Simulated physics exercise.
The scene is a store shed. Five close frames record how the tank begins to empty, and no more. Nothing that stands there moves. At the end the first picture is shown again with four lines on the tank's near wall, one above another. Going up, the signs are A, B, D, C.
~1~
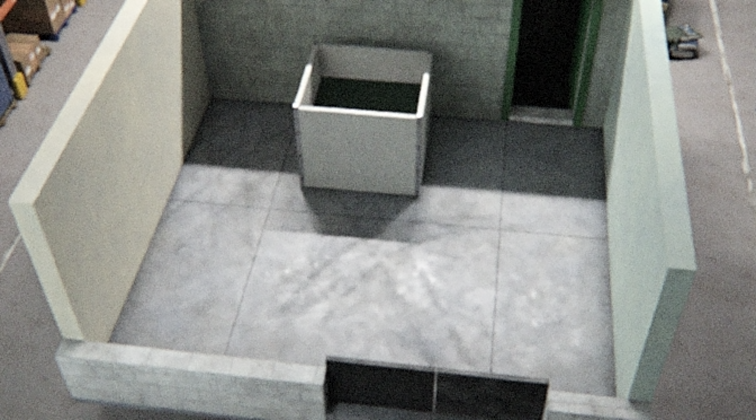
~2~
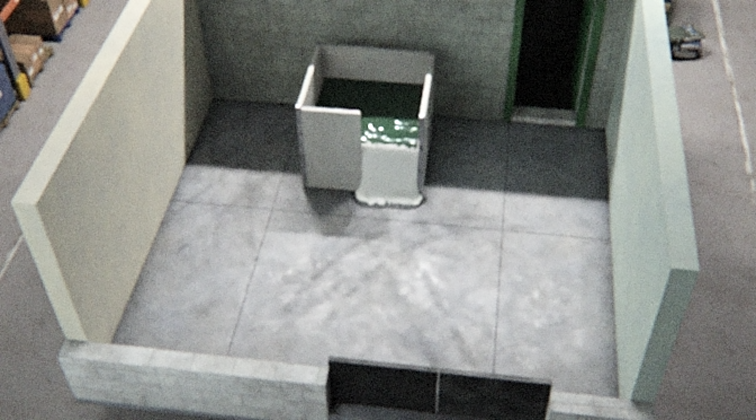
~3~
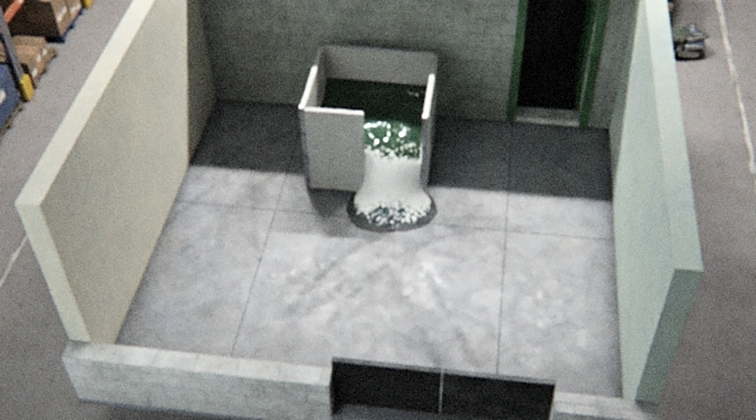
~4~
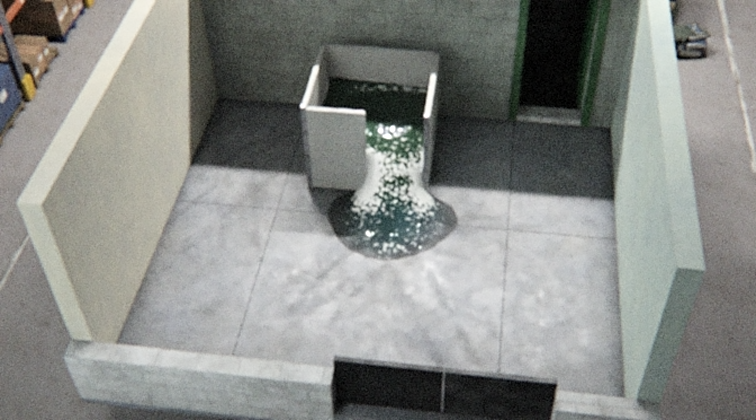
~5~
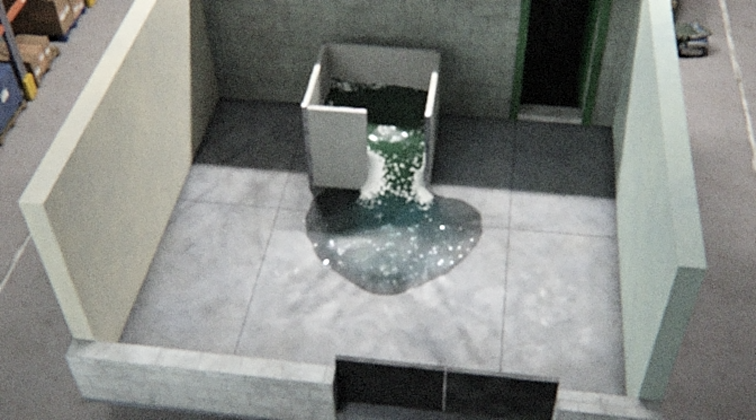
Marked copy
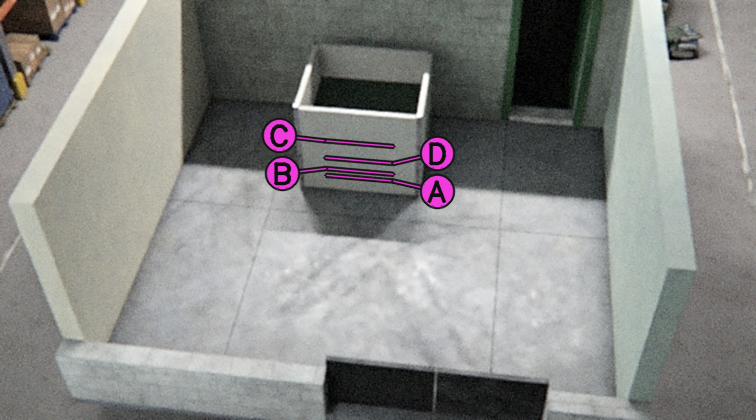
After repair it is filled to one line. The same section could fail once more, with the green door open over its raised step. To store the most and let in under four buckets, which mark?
That is level C.
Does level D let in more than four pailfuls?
No.
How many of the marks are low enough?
All of the four.
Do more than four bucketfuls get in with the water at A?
No.
On the marked copy, A at (359, 178); B at (359, 171); C at (358, 143); D at (359, 160); from the bottom up A, B, D, C.
Choosing A, nothing gets over.
Choosing B, nothing gets over.
Choosing C, a bucket or two gets in.
Choosing D, nothing gets over.
